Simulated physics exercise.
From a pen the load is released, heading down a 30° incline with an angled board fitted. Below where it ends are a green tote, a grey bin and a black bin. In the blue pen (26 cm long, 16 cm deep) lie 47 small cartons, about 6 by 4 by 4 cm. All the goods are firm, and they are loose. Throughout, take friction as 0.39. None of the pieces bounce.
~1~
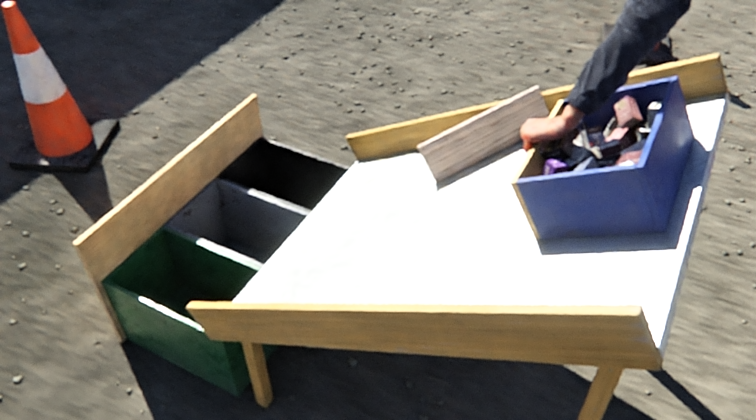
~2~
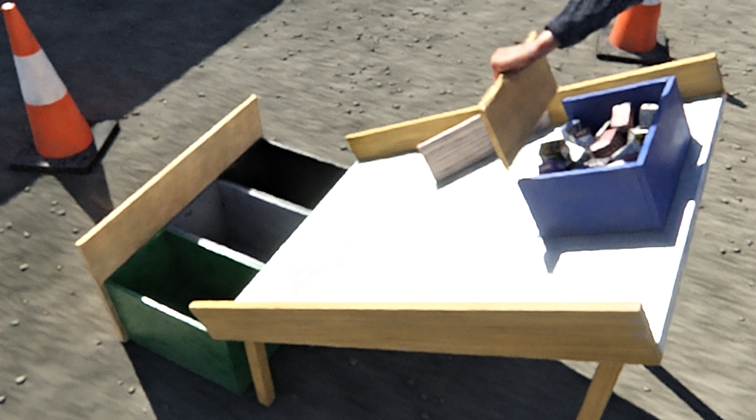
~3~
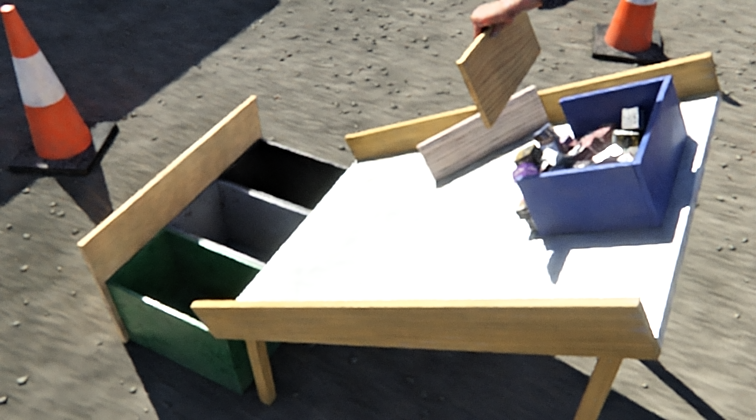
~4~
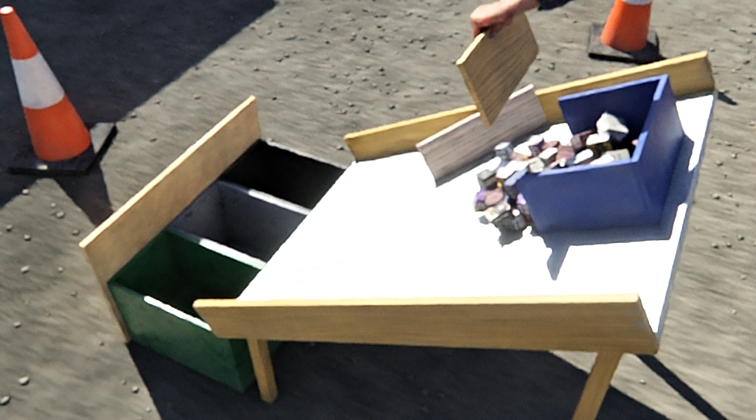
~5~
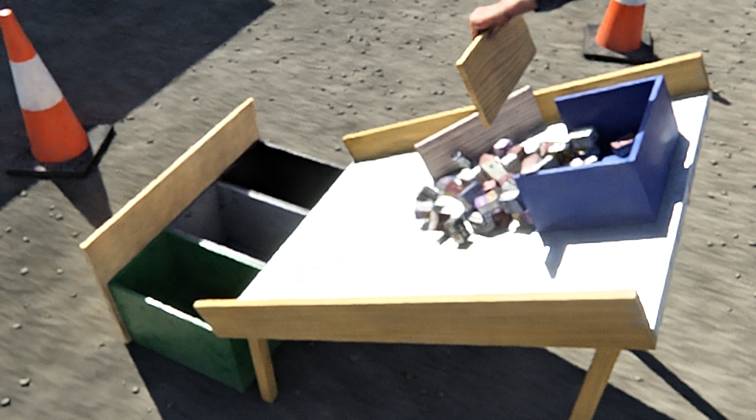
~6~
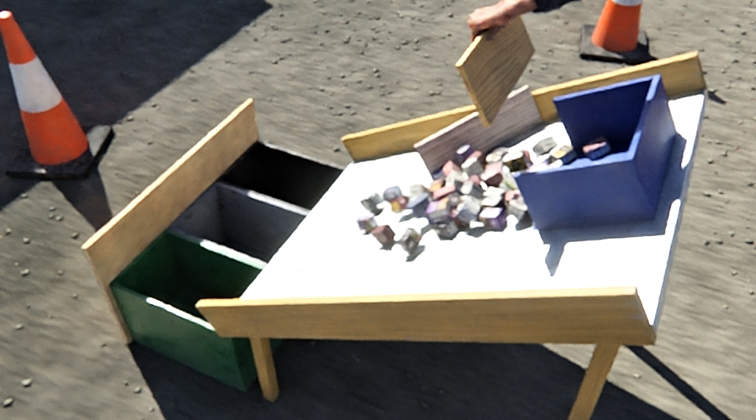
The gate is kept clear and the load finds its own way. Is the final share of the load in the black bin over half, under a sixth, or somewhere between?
Under a sixth.
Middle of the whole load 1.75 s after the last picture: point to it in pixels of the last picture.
Roughly at pixel (228, 270).
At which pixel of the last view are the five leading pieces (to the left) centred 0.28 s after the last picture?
Somewhere near pixel (264, 231) of the last view.
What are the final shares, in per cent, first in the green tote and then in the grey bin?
Close to 20 and 70 percent respectively.
Then, 0.28 s after the last picture, 4 in the grey bin, 42 on the slope and 1 in the air.
Then, 0.63 s after the last picture, 3 in the green tote, 13 in the grey bin, 25 on the slope and 6 in the air.
Then, 1.12 s after the last picture, 10 in the green tote, 31 in the grey bin, 1 in the black bin, 4 on the slope and 1 in the air.
Outcome (1.75 s after the last picture), 10 in the green tote, 33 in the grey bin, 2 in the black bin and 2 on the slope. Asked share, 2 of 47, 4 per cent.
